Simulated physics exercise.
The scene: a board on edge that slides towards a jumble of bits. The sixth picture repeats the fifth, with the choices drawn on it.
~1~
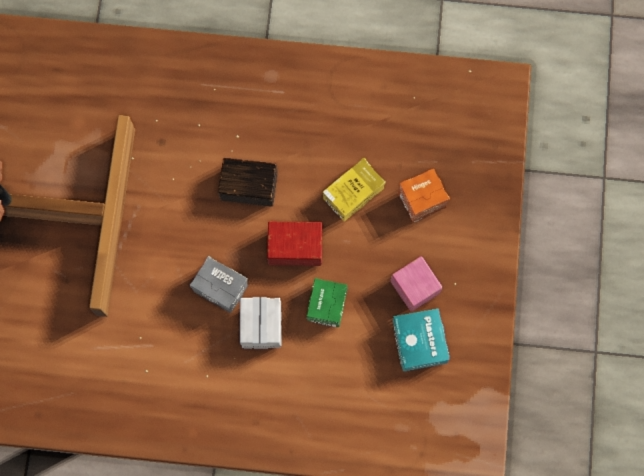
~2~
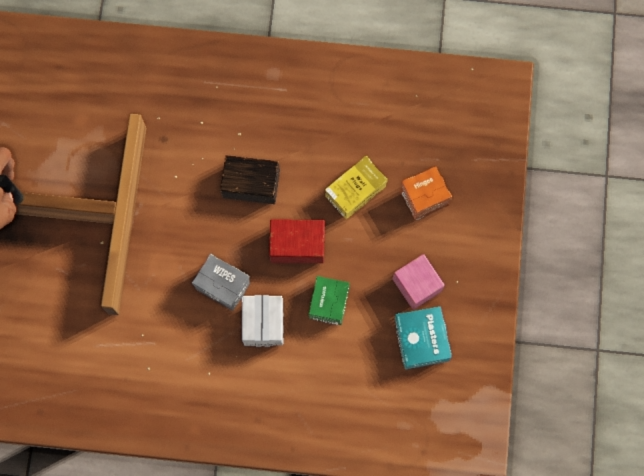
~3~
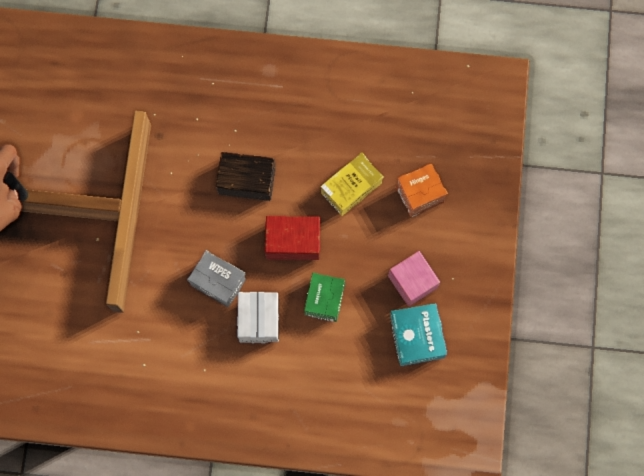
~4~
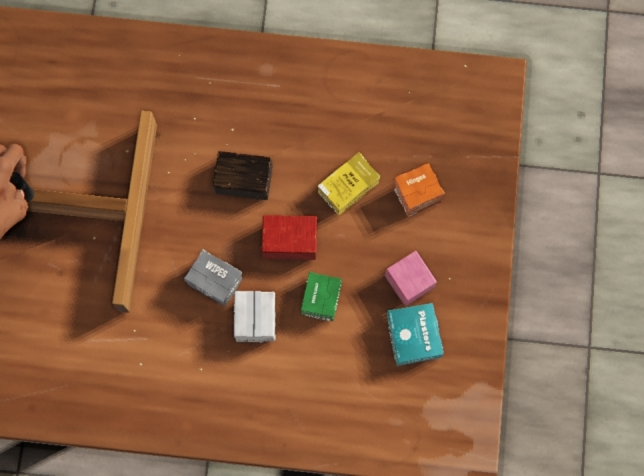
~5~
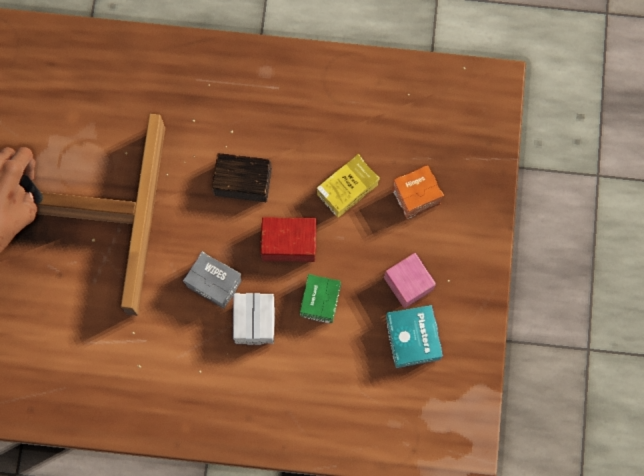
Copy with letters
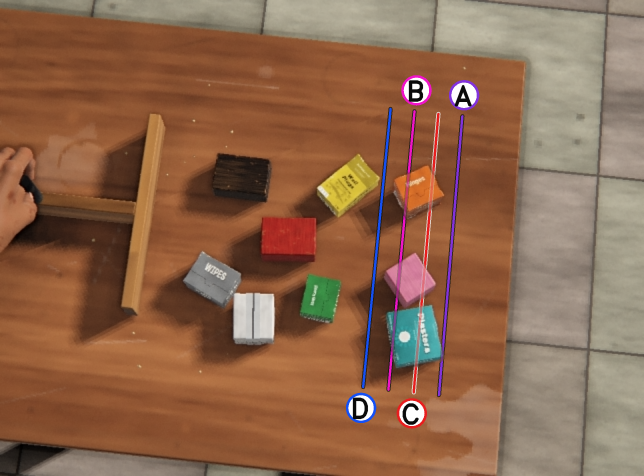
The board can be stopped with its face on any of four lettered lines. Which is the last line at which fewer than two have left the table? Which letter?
At C, and not beyond.
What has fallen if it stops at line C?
It is the orange box.
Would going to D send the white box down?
By then, no.
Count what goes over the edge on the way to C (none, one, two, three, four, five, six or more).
In all, one.
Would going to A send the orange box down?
Yes.
On the marked copy, A at (451, 252); B at (402, 247); C at (426, 249); D at (377, 244).
With C. Early on, board (243, 220); white box (274, 324); black block (284, 182).
Further on, board (346, 230); orange box (463, 199); turquoise box (441, 349).
At the end, board (424, 239); orange box over the edge; pink block (499, 288); one fallen.
As for the rest, A drops three; B is within the limit but short; D is within the limit but short.
